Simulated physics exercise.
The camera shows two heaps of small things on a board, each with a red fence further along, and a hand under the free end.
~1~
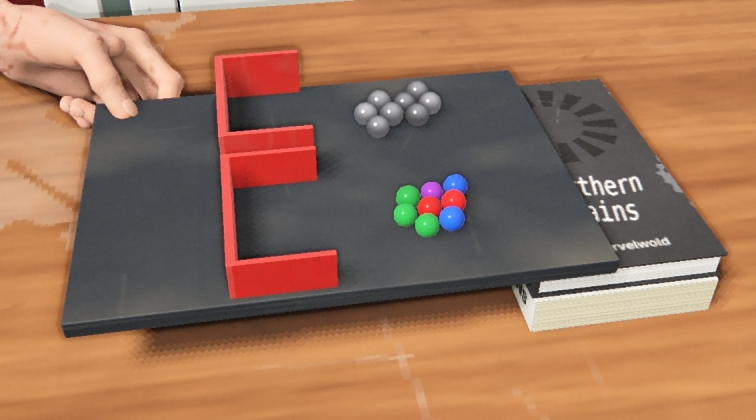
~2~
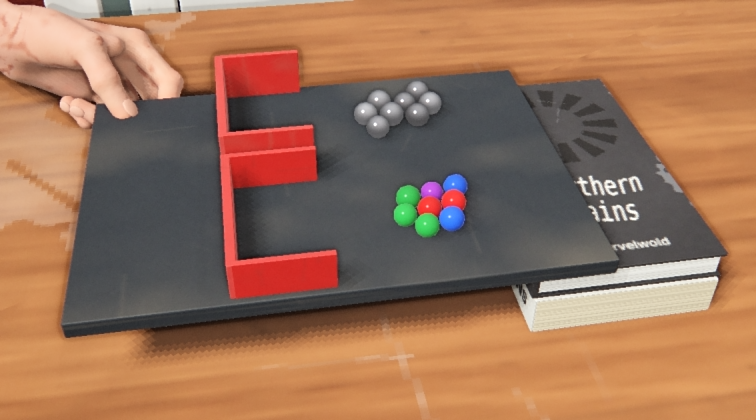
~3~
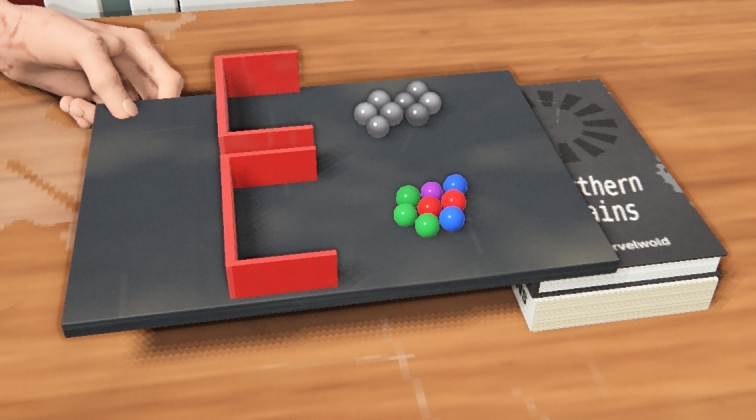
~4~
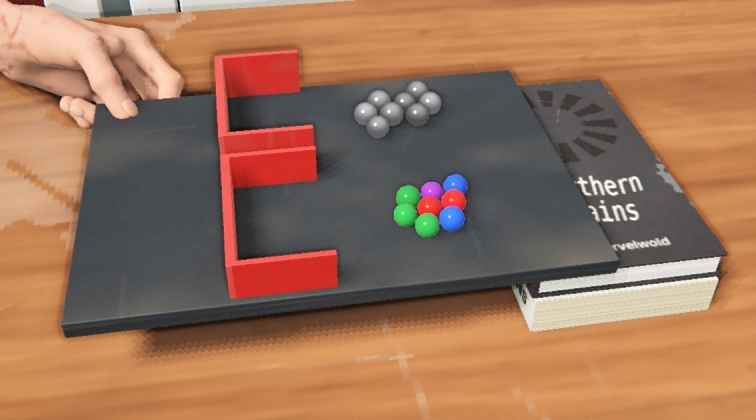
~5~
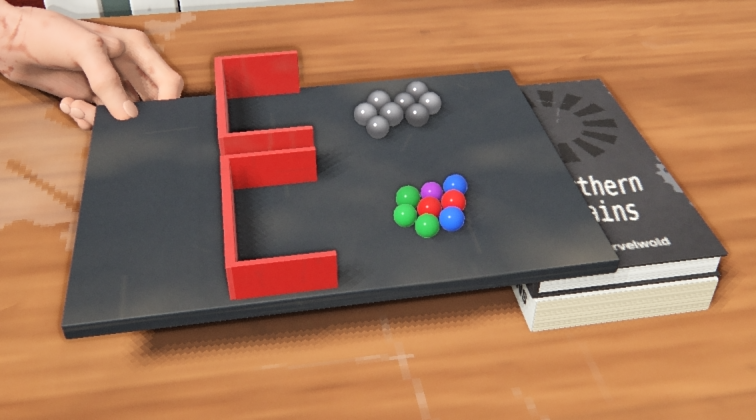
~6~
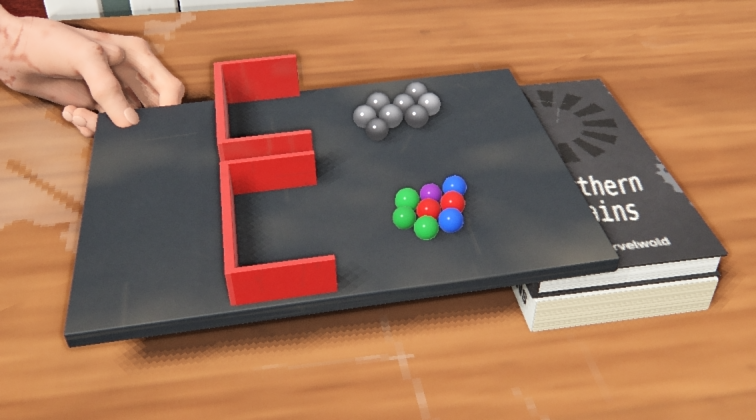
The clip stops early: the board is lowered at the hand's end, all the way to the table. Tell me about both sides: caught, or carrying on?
My prediction: I expect the front lot to be kept back by its barrier; I expect the back lot to be kept back by its barrier.
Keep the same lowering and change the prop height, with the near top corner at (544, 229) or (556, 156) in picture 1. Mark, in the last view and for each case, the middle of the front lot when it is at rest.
The centre would settle roughly at (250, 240) for the first try and roughly at (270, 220) for the second.
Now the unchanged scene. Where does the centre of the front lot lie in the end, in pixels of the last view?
Resting middle, last view: About (251, 257).
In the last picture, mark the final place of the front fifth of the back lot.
Around (244, 165).
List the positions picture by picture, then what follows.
In the first frame, held end of the board near (82, 317), level; book pile near (571, 173), low, a small part of the board's length; front lot near (430, 208), a few gumballs; back lot near (392, 114), a few steel balls; front bar near (230, 222), taller than the pieces; back bar near (223, 114), taller than the pieces.
In the second frame, held end of the board near (82, 317), level; back lot near (392, 114).
In the third frame, held end of the board near (82, 317), level; front lot near (430, 208).
In the fourth frame, held end of the board near (82, 317), level; back lot near (392, 114).
In the fifth frame, held end of the board near (83, 319), level; front lot near (430, 209).
In the sixth frame, held end of the board near (85, 327), down by 2°; book pile near (571, 173); front lot near (429, 210), not moving; back lot near (391, 116), not moving; front bar near (230, 229); back bar near (223, 120).
Then, 0.25 s on from there, board sloping at 7°; front lot on its way down; back lot on its way down.
Then, 0.51 s on from there, board resting at 10°; front lot on its way down; back lot on its way down.
Then, 0.82 s on from there, board resting at 10°; front lot has reached its bar; back lot has reached its bar.
In the end, board resting at 10°; front lot gathered behind its bar; back lot gathered behind its bar.
